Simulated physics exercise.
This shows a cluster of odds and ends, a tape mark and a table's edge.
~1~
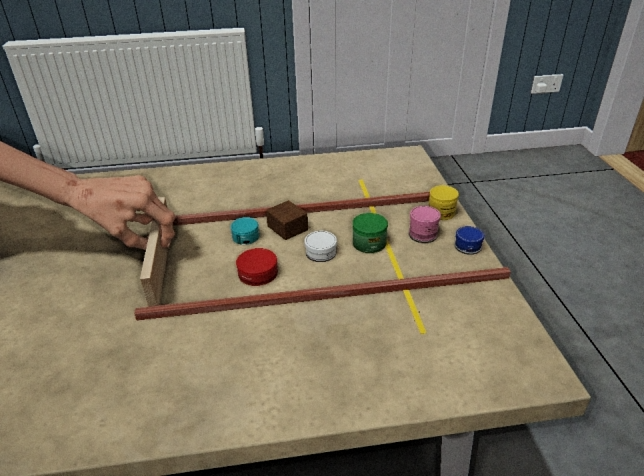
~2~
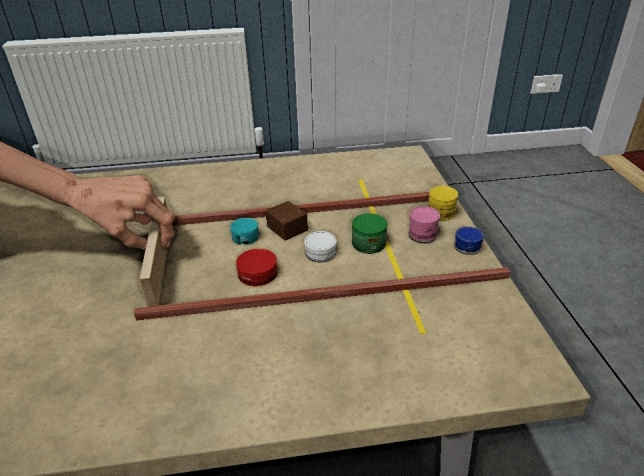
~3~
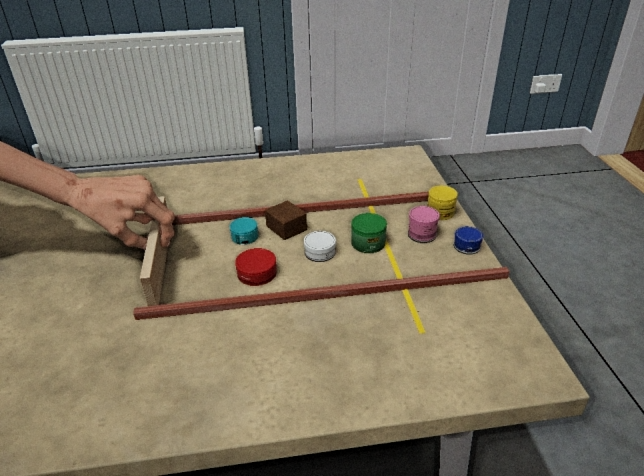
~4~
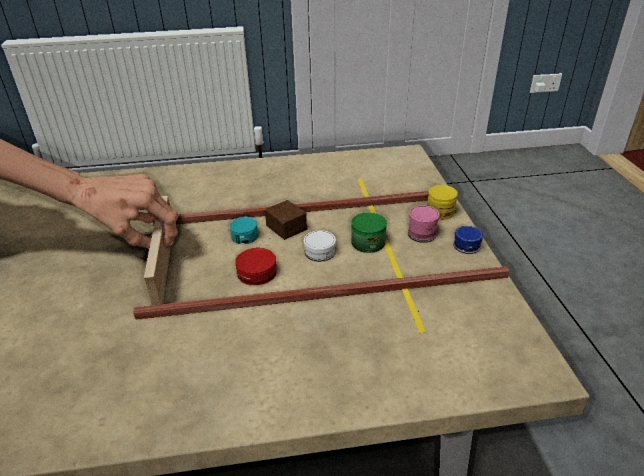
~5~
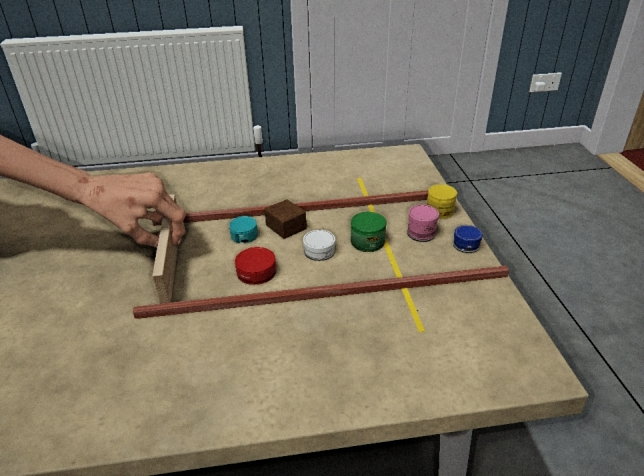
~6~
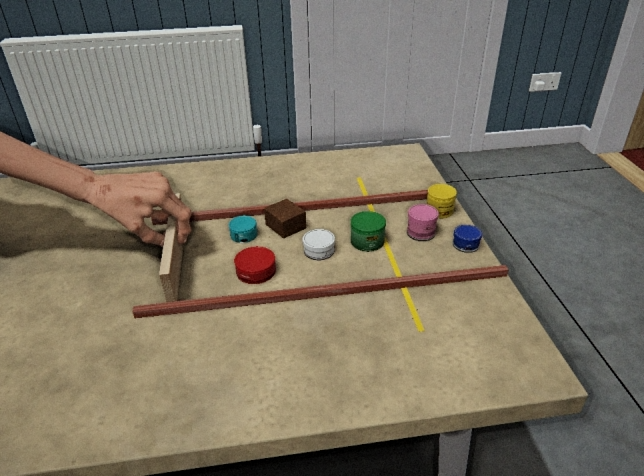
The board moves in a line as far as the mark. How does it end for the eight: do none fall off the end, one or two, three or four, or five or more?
It ends with none off the end.
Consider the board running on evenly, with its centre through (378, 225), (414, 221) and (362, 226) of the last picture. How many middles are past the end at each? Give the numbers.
0; 2; 0.
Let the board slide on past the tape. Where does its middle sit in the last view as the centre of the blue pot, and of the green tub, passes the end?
The blue pot gives roughly (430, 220), the green tub roughly (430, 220).
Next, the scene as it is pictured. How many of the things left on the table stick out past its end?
The total comes out at 0.
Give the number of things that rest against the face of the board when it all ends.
It's touching 3 at the end.
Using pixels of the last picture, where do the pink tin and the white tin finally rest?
Final positions - pink tin around (458, 218), white tin around (399, 232).
Soon after, none off yet; blue pot at rest near (467, 238); yellow tub at rest near (441, 201); pink tin at rest near (422, 223).
Then, none off yet; blue pot at rest near (467, 238); yellow tub at rest near (441, 201); pink tin at rest near (424, 223).
At rest, the number that fall off is zero.
